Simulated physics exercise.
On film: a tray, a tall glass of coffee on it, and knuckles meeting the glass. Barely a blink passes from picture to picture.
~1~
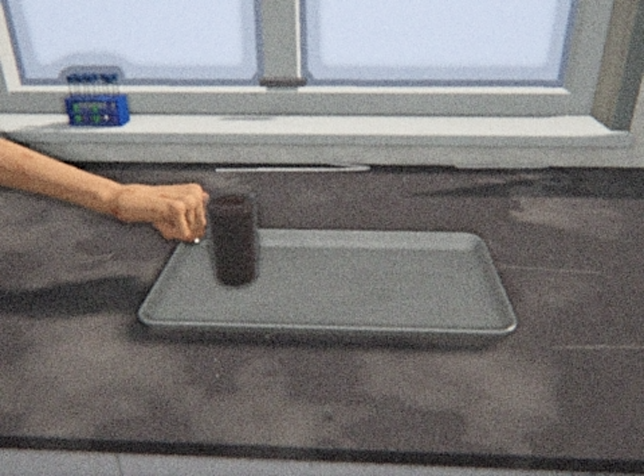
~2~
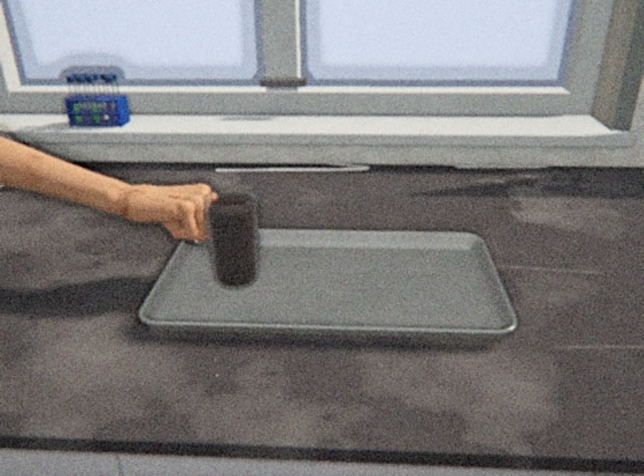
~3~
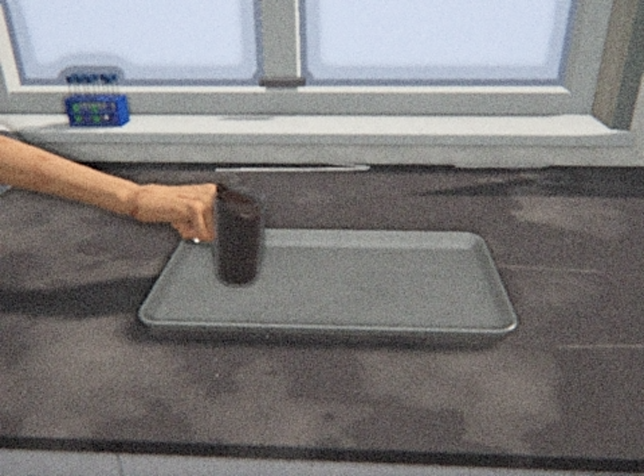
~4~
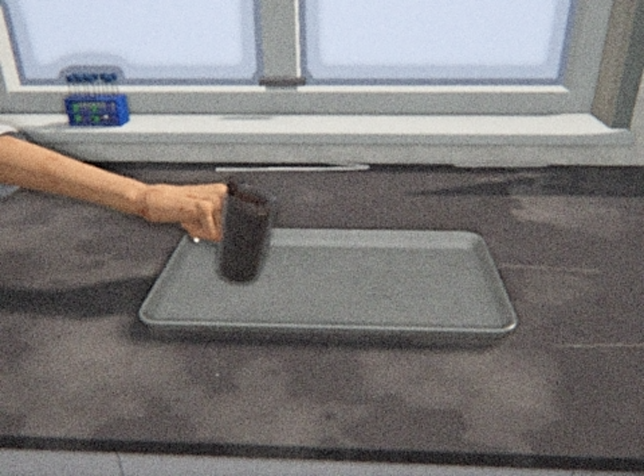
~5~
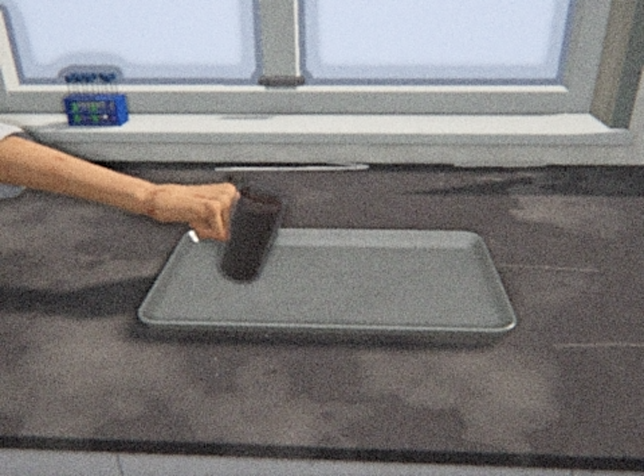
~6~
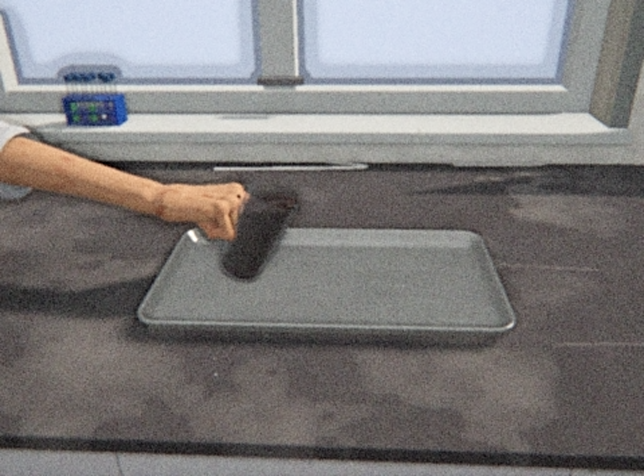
A bare arm reaching in from the left presses its knuckles against a tall, dark glass of coffee, which stands upright at first and then leans steadily farther to the right as the hand pushes. The glass is on the left part of an empty grey tray, on a mottled dark counter seen from slightly above. Behind it, a small blue device sits on the pale windowsill, and the camera stays still.
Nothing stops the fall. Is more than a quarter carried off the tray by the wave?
Yes.
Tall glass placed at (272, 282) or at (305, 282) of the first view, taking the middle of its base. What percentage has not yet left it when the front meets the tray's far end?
First about 65, then 75 per cent.
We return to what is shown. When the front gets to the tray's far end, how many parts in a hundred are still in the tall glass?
Roughly 50 %.
A moment on, the tall glass lies on its side and 93 per cent is in the glass, 7 on the tray and 0 above or beyond its rim.
Next, the tall glass lies on its side and 53 per cent is in the glass, 44 on the tray and 3 above or beyond its rim.
Then the tall glass lies on its side and 33 per cent is in the glass, 45 on the tray and 22 above or beyond its rim.
Later the tall glass lies on its side and 19 per cent is in the glass, 42 on the tray and 39 above or beyond its rim.
Finally, 62 per cent is held by tray and glass, 38 is off the tray.
